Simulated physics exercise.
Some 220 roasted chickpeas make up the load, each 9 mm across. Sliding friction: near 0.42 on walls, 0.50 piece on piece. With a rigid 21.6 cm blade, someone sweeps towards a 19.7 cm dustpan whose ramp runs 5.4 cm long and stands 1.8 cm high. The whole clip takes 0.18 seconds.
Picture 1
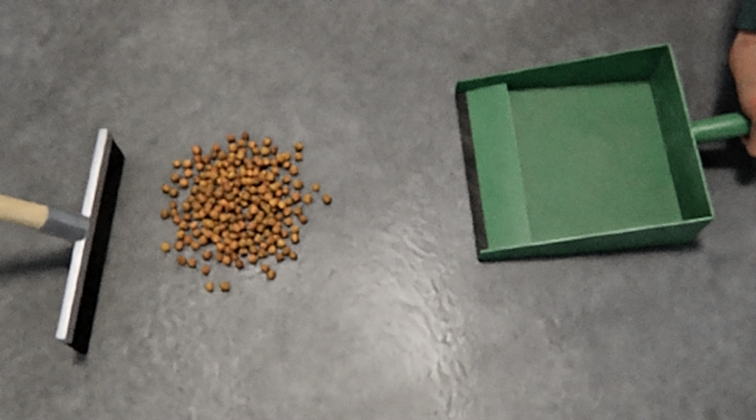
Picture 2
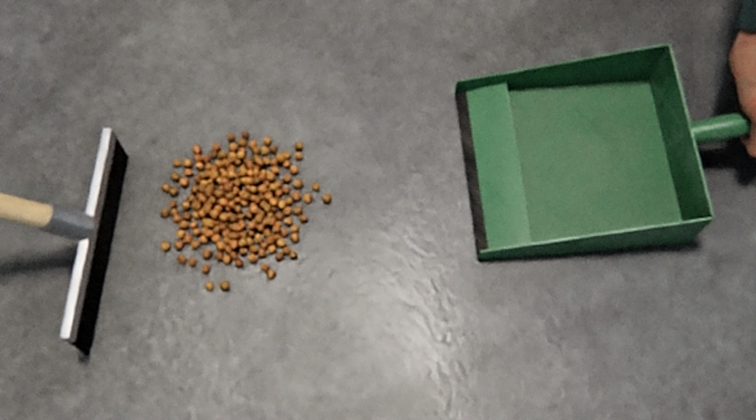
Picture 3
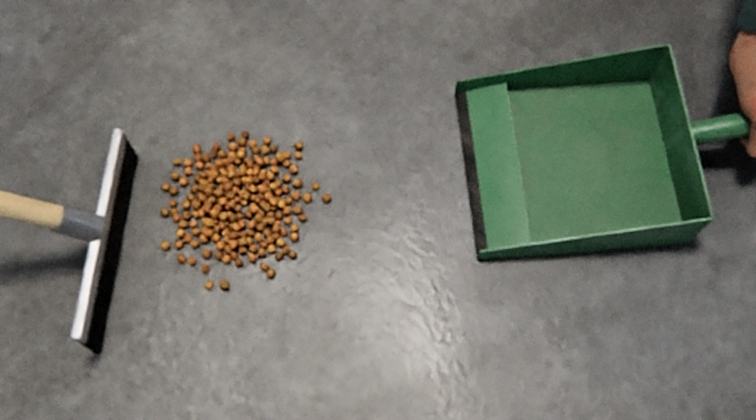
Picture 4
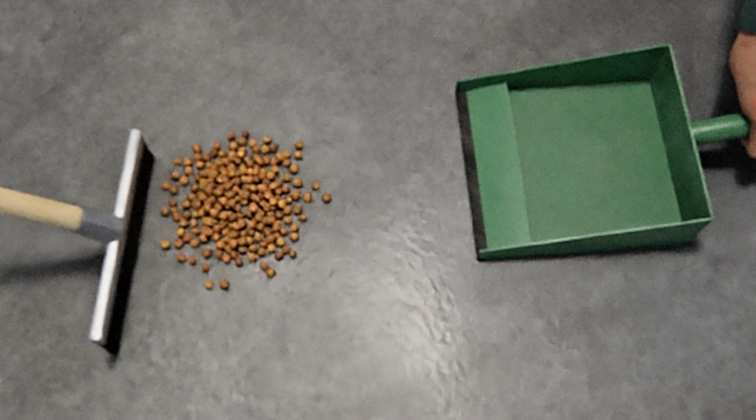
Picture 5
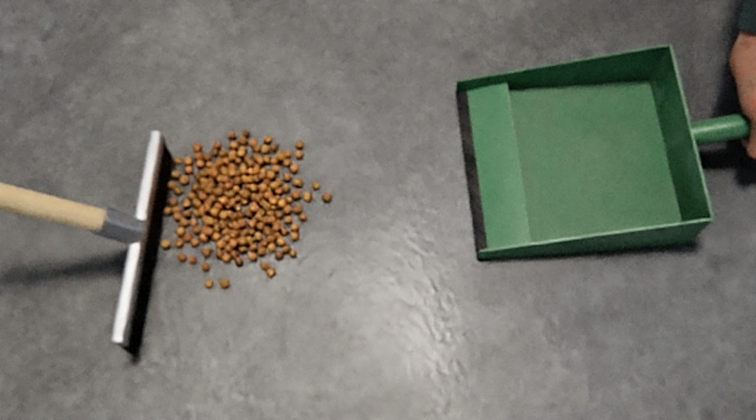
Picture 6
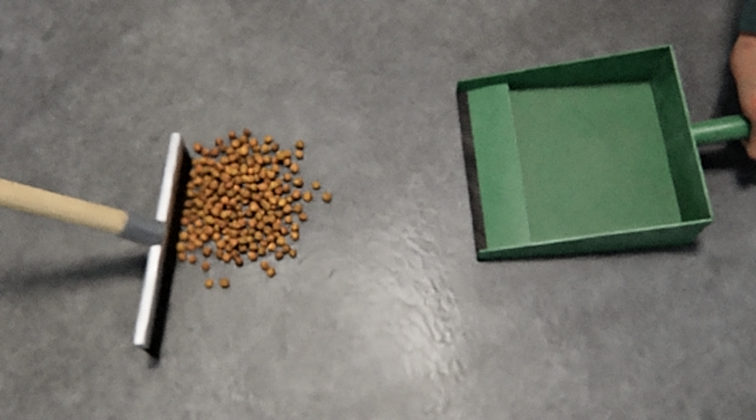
A hand holds a green dustpan while a blade slides right, pushing into roasted chickpeas.
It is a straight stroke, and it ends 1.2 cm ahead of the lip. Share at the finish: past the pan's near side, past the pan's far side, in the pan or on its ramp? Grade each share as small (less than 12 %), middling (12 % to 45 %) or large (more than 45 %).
Near side - middling, far side - small, pan - middling.
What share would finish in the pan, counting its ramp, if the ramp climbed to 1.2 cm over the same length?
Then about 25 per cent.
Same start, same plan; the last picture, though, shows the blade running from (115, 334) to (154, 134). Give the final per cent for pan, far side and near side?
The pan gets 30, the far side 0 and the near side 20.
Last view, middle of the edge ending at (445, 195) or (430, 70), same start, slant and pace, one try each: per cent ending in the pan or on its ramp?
About 40 % and 5 %.
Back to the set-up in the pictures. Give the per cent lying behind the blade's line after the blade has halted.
About 35 percent.
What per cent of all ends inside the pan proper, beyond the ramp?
Near 0 per cent, I'd say.
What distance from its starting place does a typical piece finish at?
26 cm, roughly.
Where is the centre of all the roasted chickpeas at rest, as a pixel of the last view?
Roughly pixel (472, 211).
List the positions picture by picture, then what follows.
In the first frame, blade from (66, 338) to (107, 137), moved 0.0 cm, 0 of the pieces shifted so far; middle of the pieces at (237, 201); pan at (586, 164).
In the second frame, blade from (69, 337) to (110, 137), moved 0.4 cm, 0 of the pieces shifted so far; middle of the pieces at (237, 201).
In the third frame, blade from (80, 338) to (121, 137), moved 1.5 cm, 0 of the pieces shifted so far; middle of the pieces at (237, 200).
In the fourth frame, blade from (99, 339) to (138, 138), moved 3.2 cm, 0 of the pieces shifted so far; middle of the pieces at (237, 200).
In the fifth frame, blade from (121, 341) to (158, 140), moved 5.3 cm, 2 of the pieces shifted so far; middle of the pieces at (237, 199).
In the sixth frame, blade from (143, 343) to (178, 142), moved 7.4 cm, 44 of the pieces shifted so far; middle of the pieces at (238, 199); pan at (586, 164).
Then, 0.24 s after the last picture, middle of the blade 17 cm from the lip; 0 % over the lip, far side 0 %, near side 15 %.
Then, 0.41 s after the last picture, middle of the blade 8 cm from the lip; 0 % over the lip, far side 0 %, near side 20 %.
Then, 0.70 s after the last picture, middle of the blade 3 cm from the lip; 20 % over the lip, far side 0 %, near side 30 %.
In the end, near side 30 %, far side 0 %, pan 20 %, in front of the lip or behind the blade 50 %.
